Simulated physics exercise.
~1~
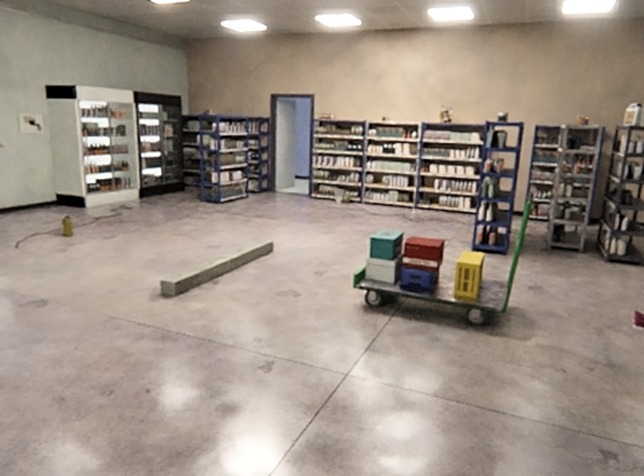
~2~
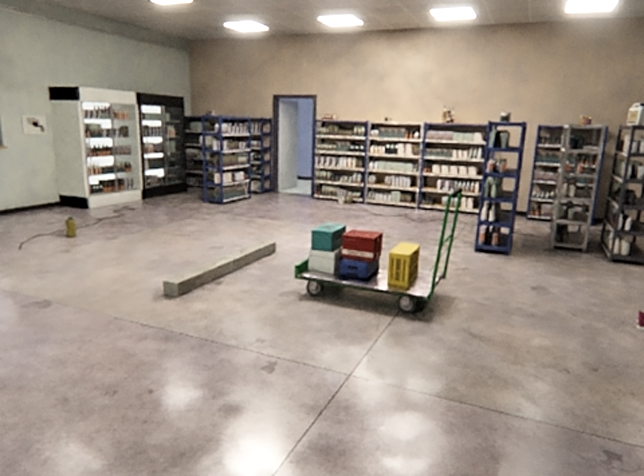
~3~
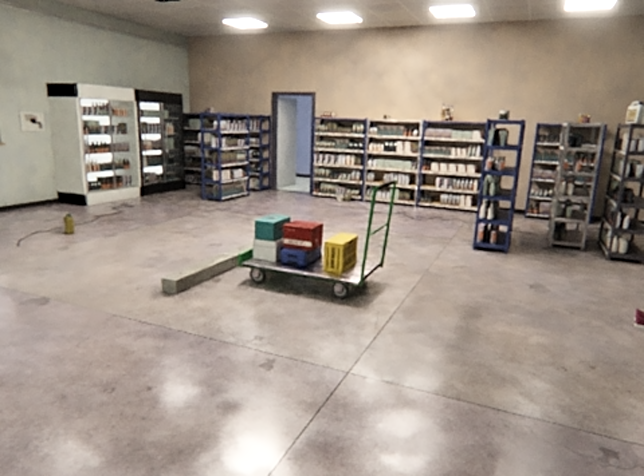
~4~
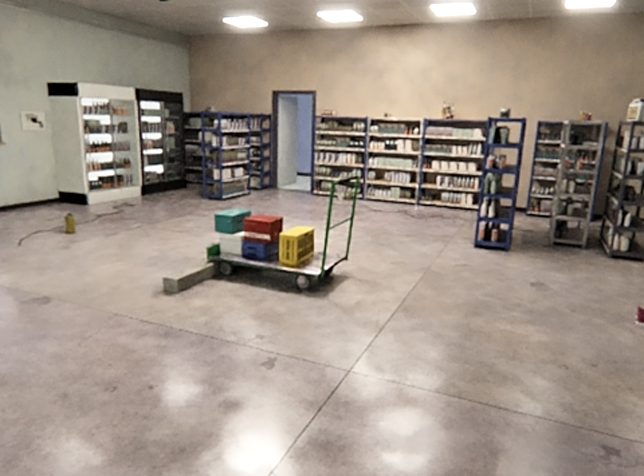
A flat trolley with a green handle stands to the right of centre on the smooth grey floor of a wide, shop-like room, seen from slightly above by a gently swaying camera. On its deck are stacked teal over white boxes at the left, a red crate over a blue one in the middle, and a yellow crate at the right. Shelves and lit cabinets line the walls, and a long pale kerb lies on the floor to the left. The trolley rolls left toward the kerb, carrying its load along. It ends against the kerb with all five pieces still aboard.
